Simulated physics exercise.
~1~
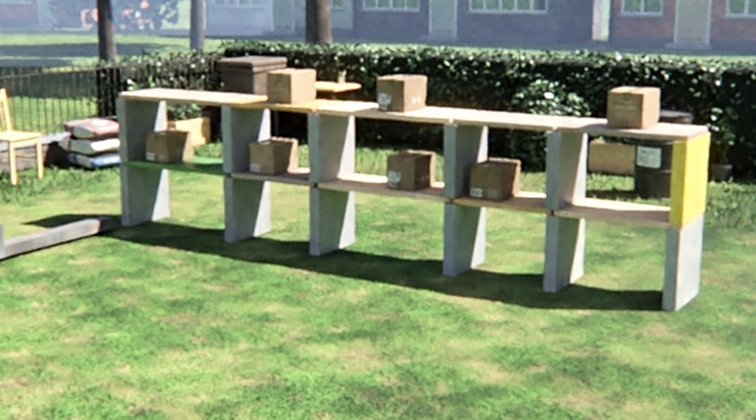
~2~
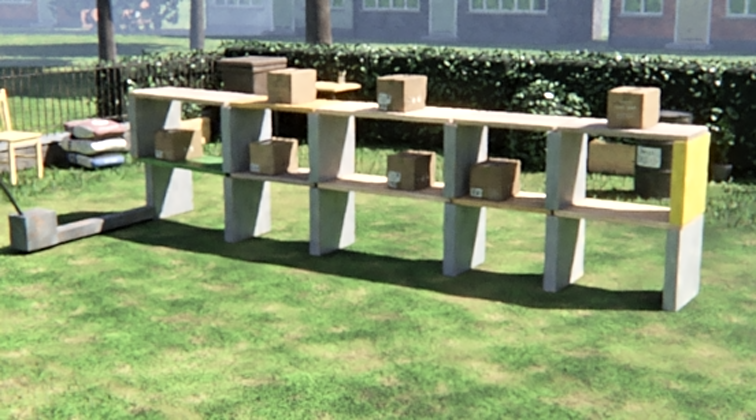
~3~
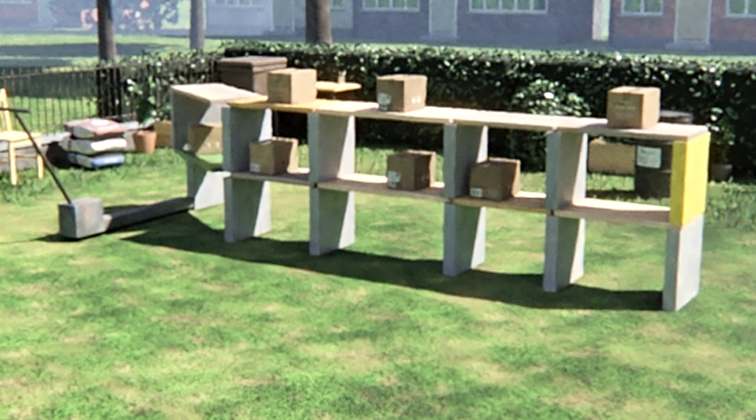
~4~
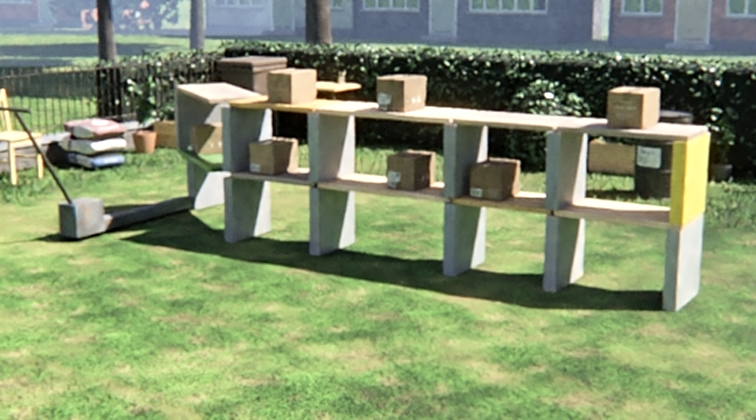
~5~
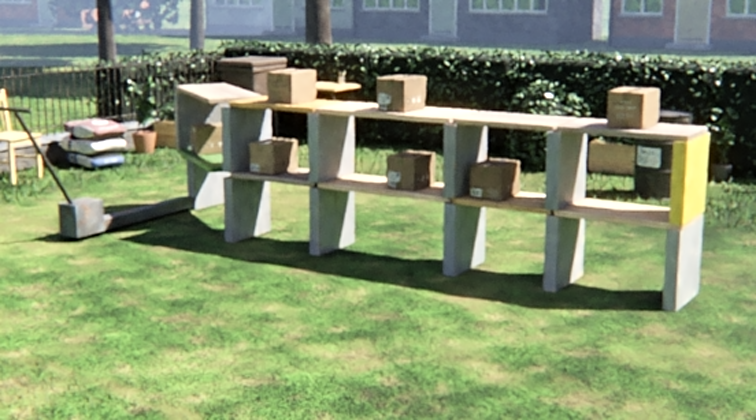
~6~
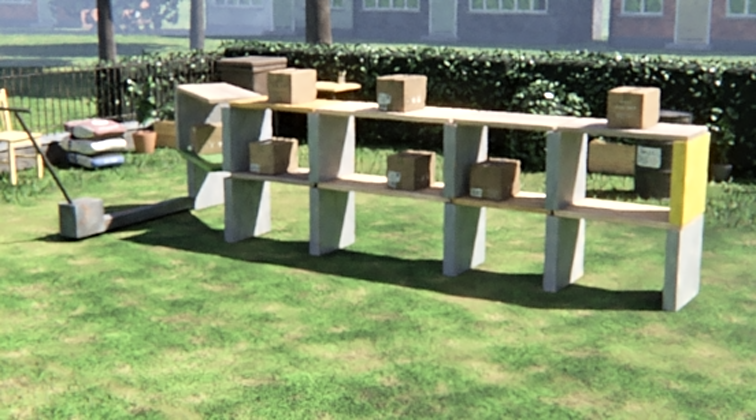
A long, two-tier rack of grey uprights and pale boards, holding brown cartons, stands on a sunlit lawn, seen from a fixed view slightly above. A yellow panel marks its right end, a green-edged board sits low at the left, and a hedge, fence and brick buildings lie behind. A low grey jack with a long handle slides in from the left against the end upright. The upright shifts right and twists, and the boards of the left bay skew and crowd toward the next support. The jack then stops, and the rack stays standing, its remaining bays and yellow end unmoved.
